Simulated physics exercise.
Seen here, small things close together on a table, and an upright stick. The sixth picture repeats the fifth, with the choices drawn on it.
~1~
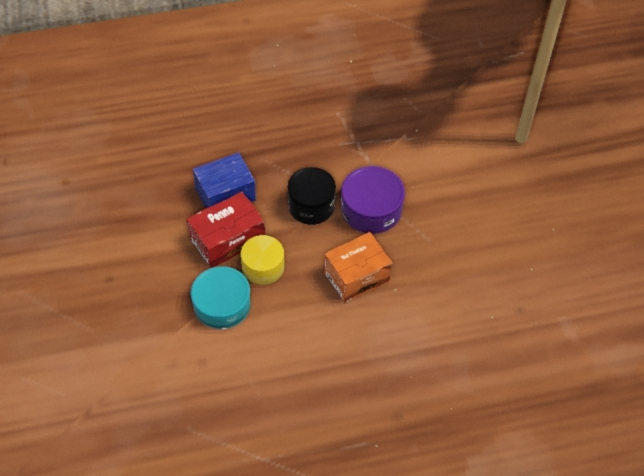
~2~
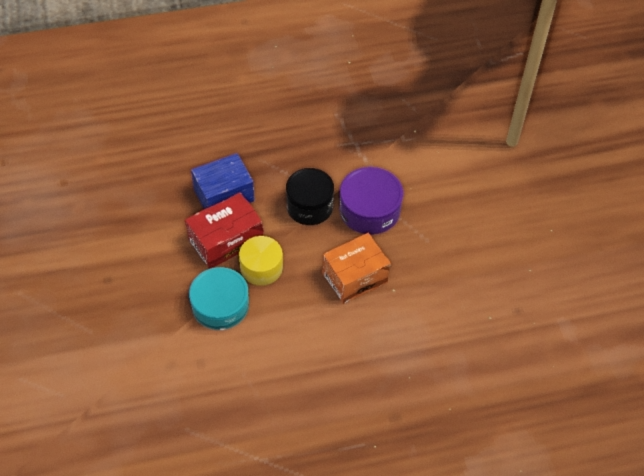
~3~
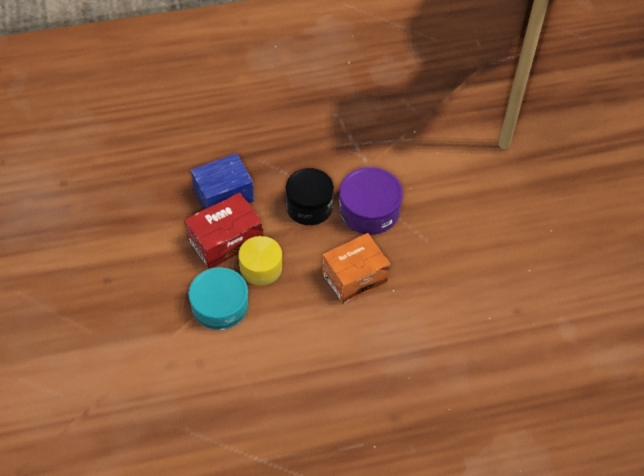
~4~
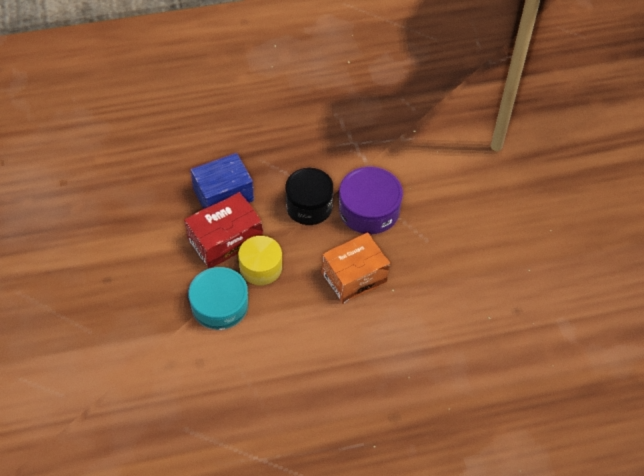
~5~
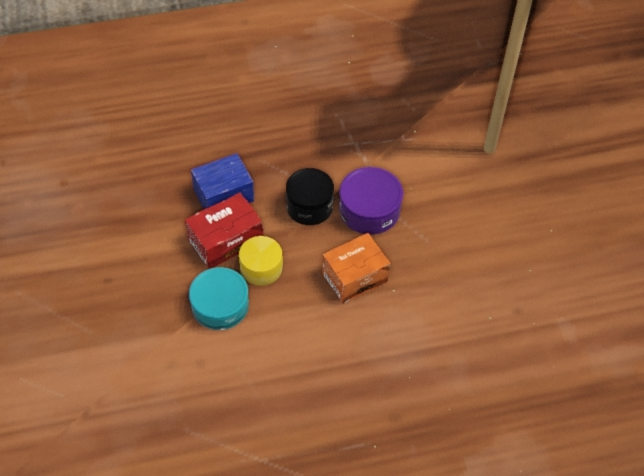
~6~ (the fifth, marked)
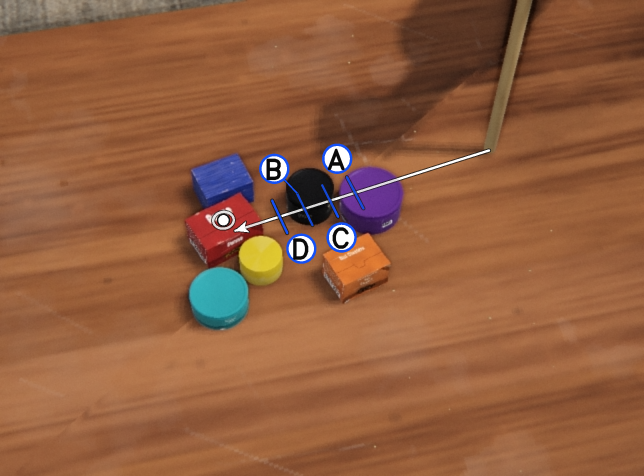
On a wooden table, an upright stick and its shadow shifting slightly left beside a still cluster of seven small coloured containers.
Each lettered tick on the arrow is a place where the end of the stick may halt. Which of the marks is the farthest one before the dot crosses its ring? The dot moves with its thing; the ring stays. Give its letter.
At B, and not beyond.
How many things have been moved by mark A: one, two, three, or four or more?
It has moved one.
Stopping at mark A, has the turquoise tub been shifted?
No.
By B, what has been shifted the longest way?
It is the black tub.
On the marked copy, A at (355, 193); B at (305, 209); C at (330, 201); D at (279, 217); the arrow from (489, 150) to (235, 231); the white dot at (224, 221).
Taking B. A third of the way, foot of the stick (424, 172).
Two thirds of the way, foot of the stick (357, 193); purple jar (360, 214).
When it is over, foot of the stick (305, 210); black tub (276, 207); purple jar (359, 216); the dot is still in its ring.
As for the rest, A keeps the dot in but is short; C keeps the dot in but is short; D shifts the dotted thing to (200, 240).
